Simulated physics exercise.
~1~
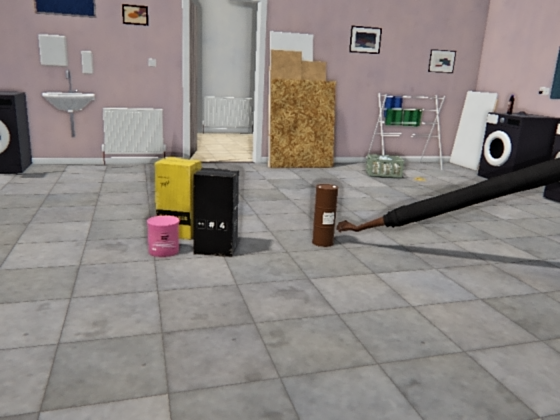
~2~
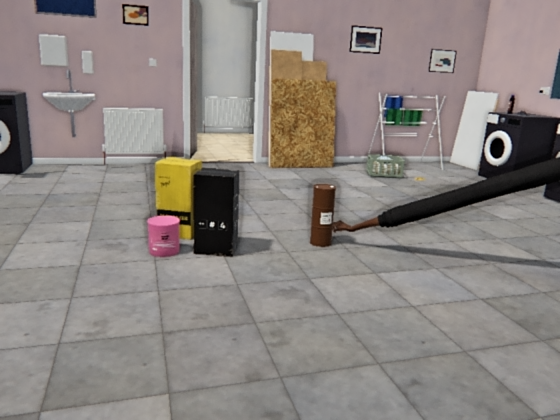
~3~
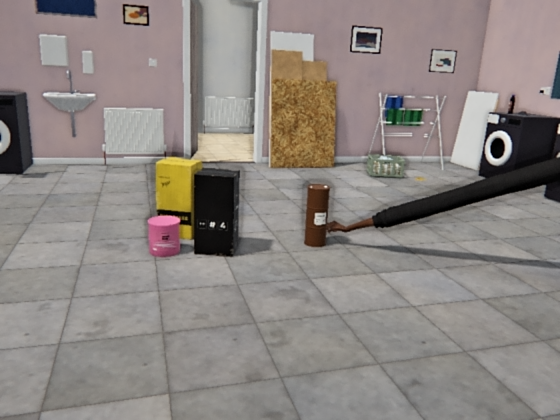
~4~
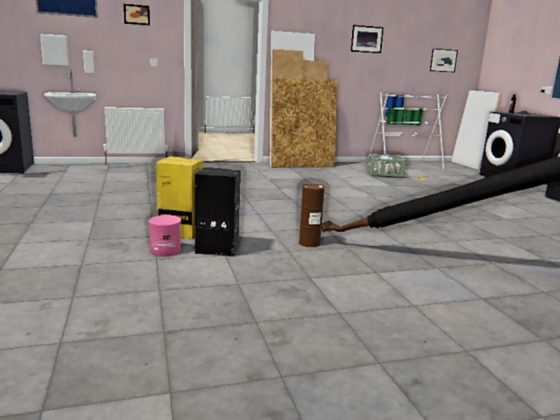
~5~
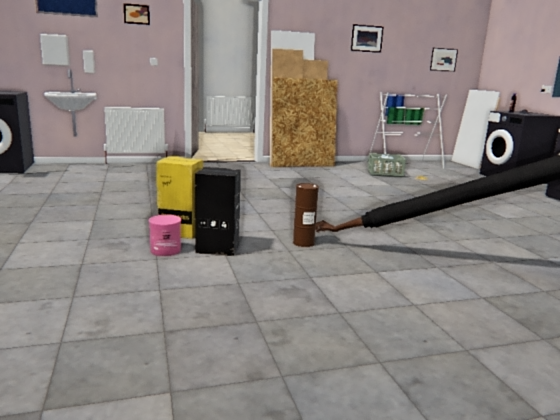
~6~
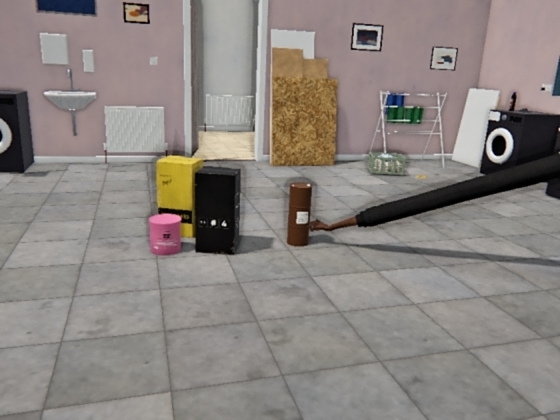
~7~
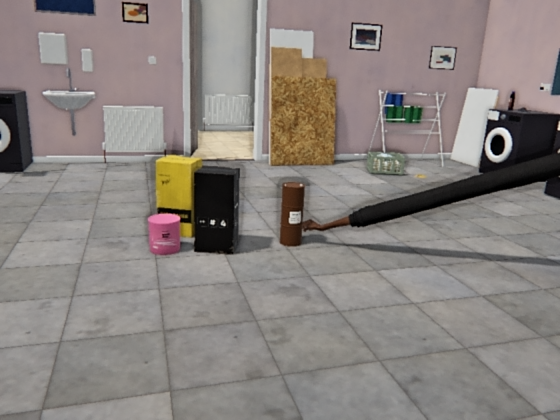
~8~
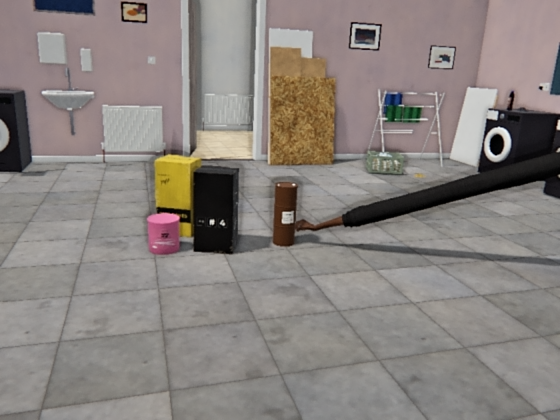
In a pink-walled room with a grey tiled floor, a dark arm reaching in from the right slowly pushed a brown canister left toward a yellow box, a black box and a pink pail, and it ended still upright, just short of them.
